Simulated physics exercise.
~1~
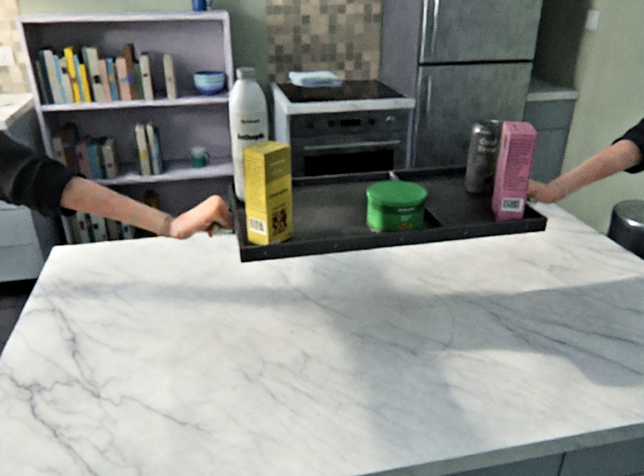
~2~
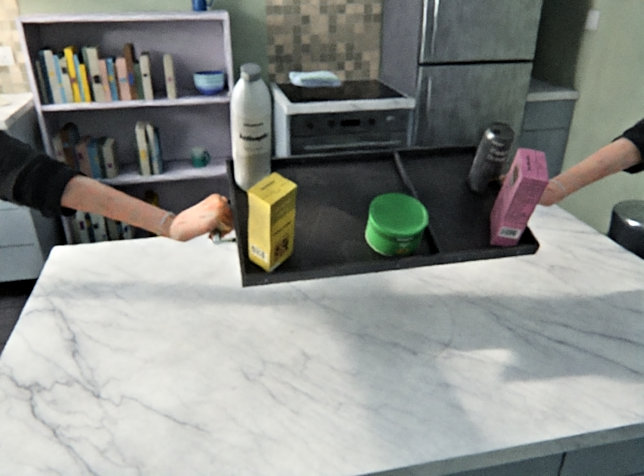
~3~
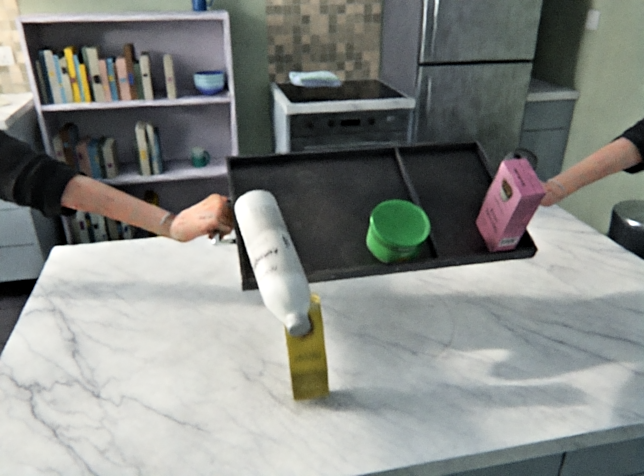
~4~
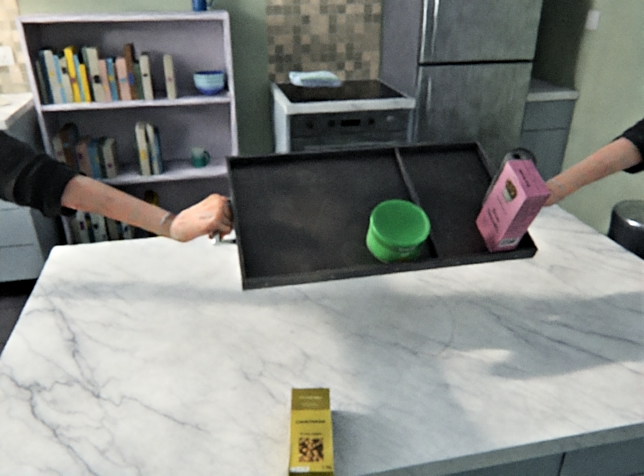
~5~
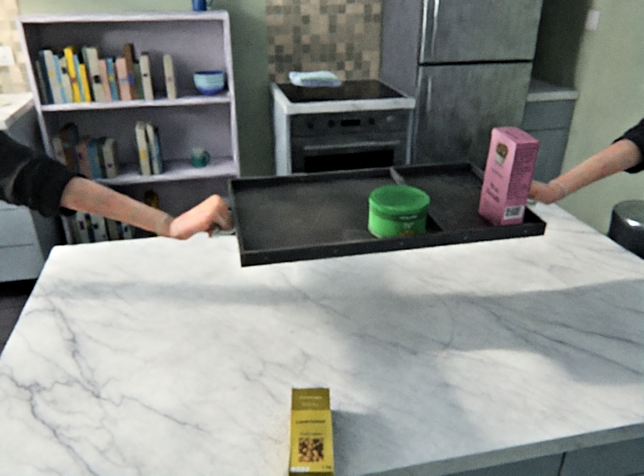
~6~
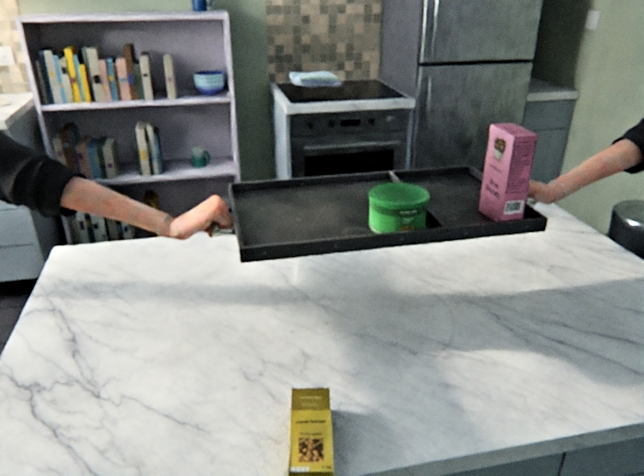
Above a marble table, two hands tilt a tray, dropping a bottle and yellow carton, then level it.
